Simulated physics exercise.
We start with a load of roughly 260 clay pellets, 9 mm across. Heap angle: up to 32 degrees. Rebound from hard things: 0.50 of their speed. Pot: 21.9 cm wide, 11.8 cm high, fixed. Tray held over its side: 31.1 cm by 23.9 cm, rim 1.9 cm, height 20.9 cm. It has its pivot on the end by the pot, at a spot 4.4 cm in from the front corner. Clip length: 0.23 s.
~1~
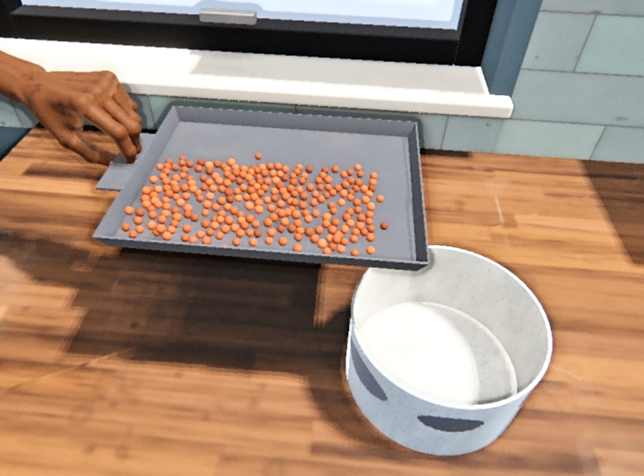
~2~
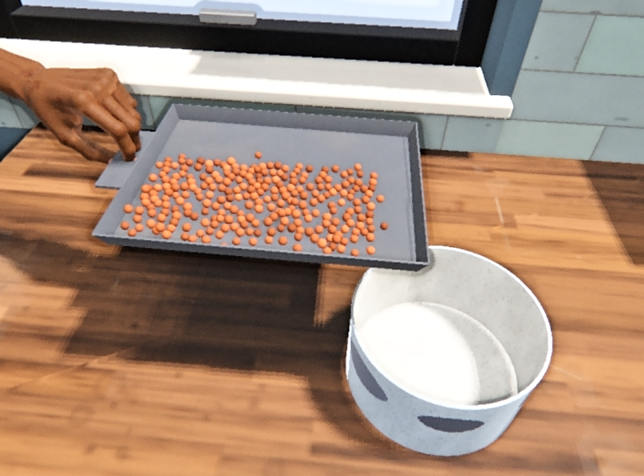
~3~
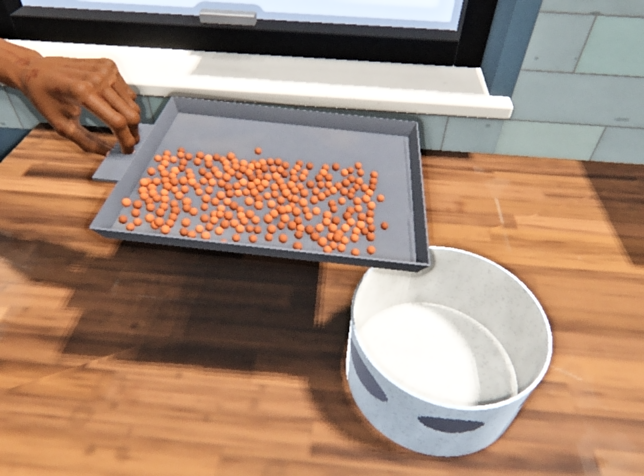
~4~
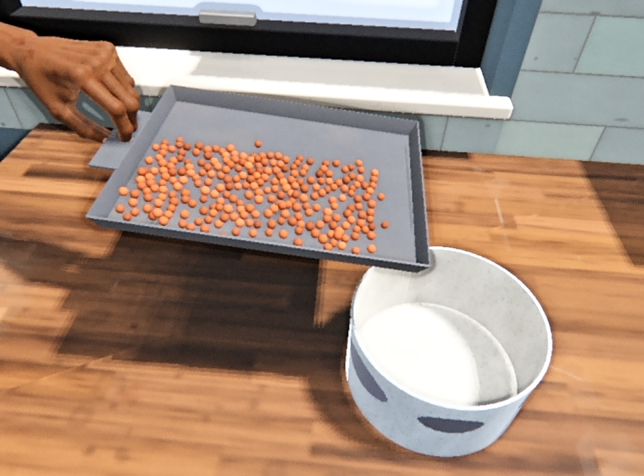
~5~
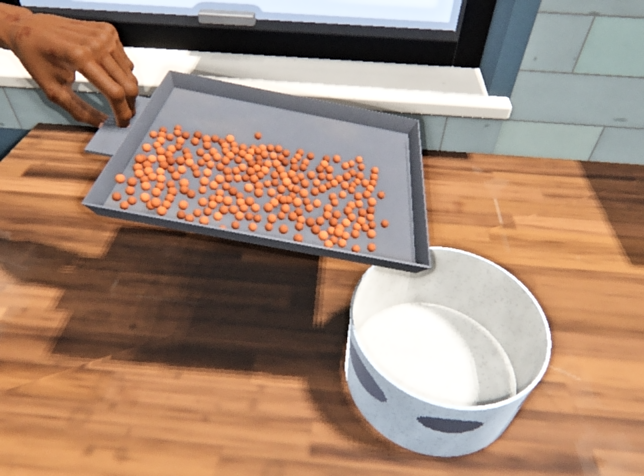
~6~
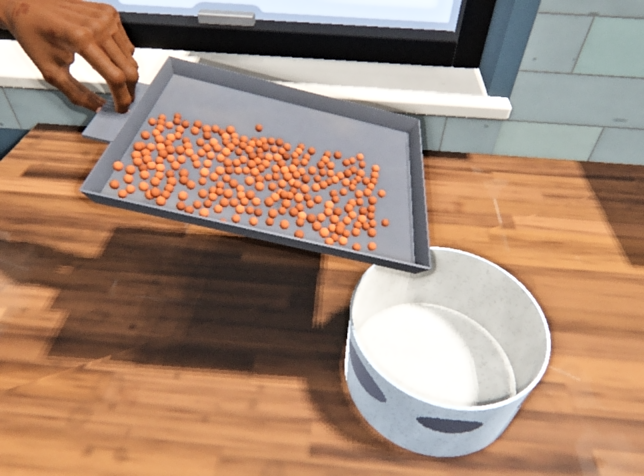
Grey tray of small orange pellets tilting gradually as a hand raises its left end, beside a white pot on a wooden counter.
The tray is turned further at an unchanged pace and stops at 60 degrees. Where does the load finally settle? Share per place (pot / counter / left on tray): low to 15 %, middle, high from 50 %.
Shares - pot: Middle, counter: Low, tray: High.
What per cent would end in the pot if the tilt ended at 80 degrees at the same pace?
That would give about 95 per cent.
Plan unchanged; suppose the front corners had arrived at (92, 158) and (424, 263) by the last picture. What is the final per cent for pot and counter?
Per cent by place - pot 60, counter 0.
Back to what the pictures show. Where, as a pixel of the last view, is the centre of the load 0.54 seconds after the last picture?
Look near (405, 209) in the last picture.
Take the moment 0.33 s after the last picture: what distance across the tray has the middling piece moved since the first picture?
5 cm.
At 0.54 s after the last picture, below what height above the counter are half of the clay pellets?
Median height: Approx. 24 cm.
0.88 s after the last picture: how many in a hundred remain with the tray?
It comes to near 65 per cent.
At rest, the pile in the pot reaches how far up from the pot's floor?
Some 1.0 cm up.
Then, 0.33 s after the last picture, tilt 36 degrees; the tray holds 100 %, the pot 0 %.
Then, 0.54 s after the last picture, tilt 51 degrees; the tray holds 100 %, the pot 0 %.
Then, 0.88 s after the last picture, tilt 60 degrees; the tray holds 65 %, the pot 25 %.
In the end, pot 30 %, counter 5 %, tray 65 %.
